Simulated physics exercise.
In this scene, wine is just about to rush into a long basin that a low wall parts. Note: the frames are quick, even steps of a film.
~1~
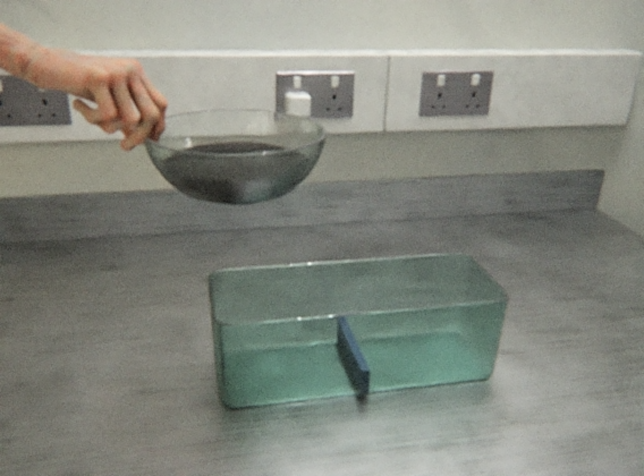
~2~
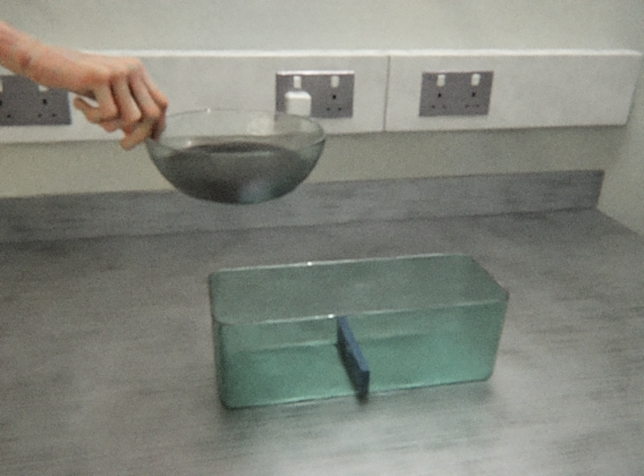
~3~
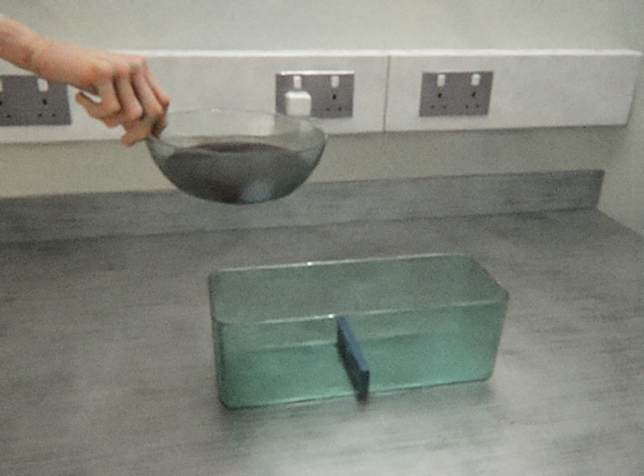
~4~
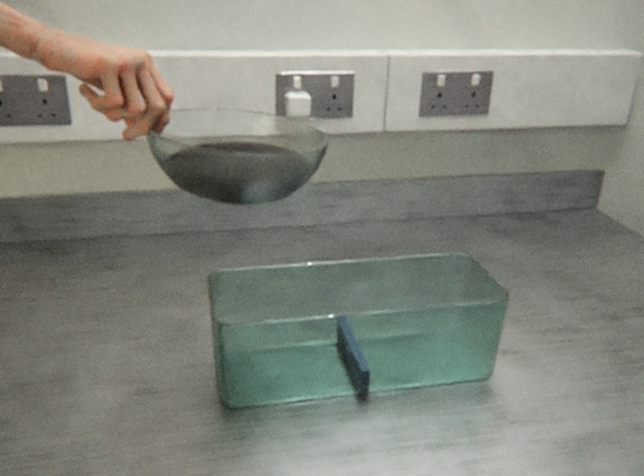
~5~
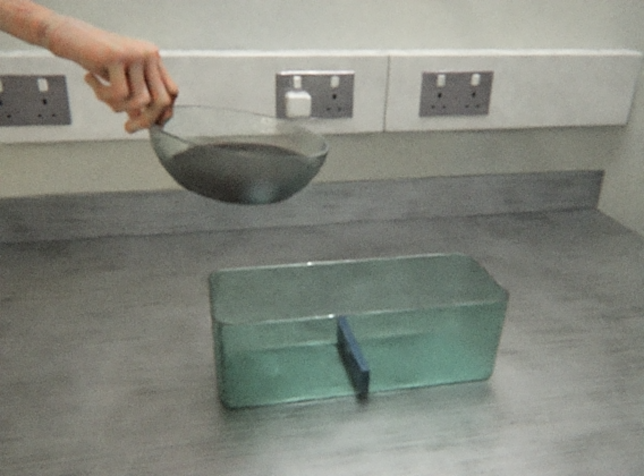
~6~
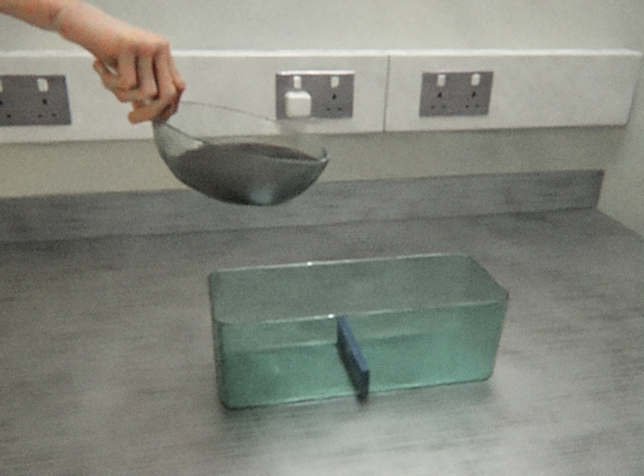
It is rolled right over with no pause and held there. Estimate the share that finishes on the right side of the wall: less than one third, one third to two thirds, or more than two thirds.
The right side ends up with one third to two thirds.
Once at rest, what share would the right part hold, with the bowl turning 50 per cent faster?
Somewhere near 50 percent.
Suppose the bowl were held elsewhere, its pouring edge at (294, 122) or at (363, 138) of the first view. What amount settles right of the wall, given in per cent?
The first start yields 15 per cent, the second 90 per cent.
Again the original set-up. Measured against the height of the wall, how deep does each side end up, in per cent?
On the left roughly 30, on the right roughly 40.
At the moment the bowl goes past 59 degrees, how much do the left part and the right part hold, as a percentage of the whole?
The left part gets 5 percent; the right part gets 10 percent.
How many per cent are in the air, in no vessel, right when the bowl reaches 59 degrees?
That works out near 30 percent.
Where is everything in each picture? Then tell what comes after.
In the first frame, it leans 0°; its right rim is at (323, 129); the wine meets the walls at (160, 162) and (309, 157); the long basin's rim runs from (211, 298) to (489, 275); the wall's top is at (353, 343).
In the second frame, it leans 1°; its right rim is at (323, 130); the wine meets the walls at (161, 162) and (309, 157).
In the third frame, it leans 2°; its right rim is at (324, 133); the wine meets the walls at (161, 161) and (309, 159).
In the fourth frame, it leans 6°; its right rim is at (325, 137); the wine meets the walls at (163, 160) and (311, 159).
In the fifth frame, it leans 10°; its right rim is at (326, 143); the wine meets the walls at (166, 160) and (313, 159).
In the sixth frame, it leans 15°; its right rim is at (327, 151); the wine meets the walls at (172, 161) and (319, 159).
A moment on, the bowl is tipped part way and 54 per cent is still to pour, 4 is left of the wall and 11 right of it.
Next, the bowl is tipped on its side and 3 per cent is still to pour, 29 is left of the wall and 59 right of it.
Then the bowl is tipped on its side and 0 per cent is still to pour, 39 is left of the wall and 60 right of it.
Later the bowl is tipped on its side and 0 per cent is still to pour, 40 is left of the wall and 59 right of it.
At rest 40 per cent lies left of the wall, 59 right of it and 0 outside.
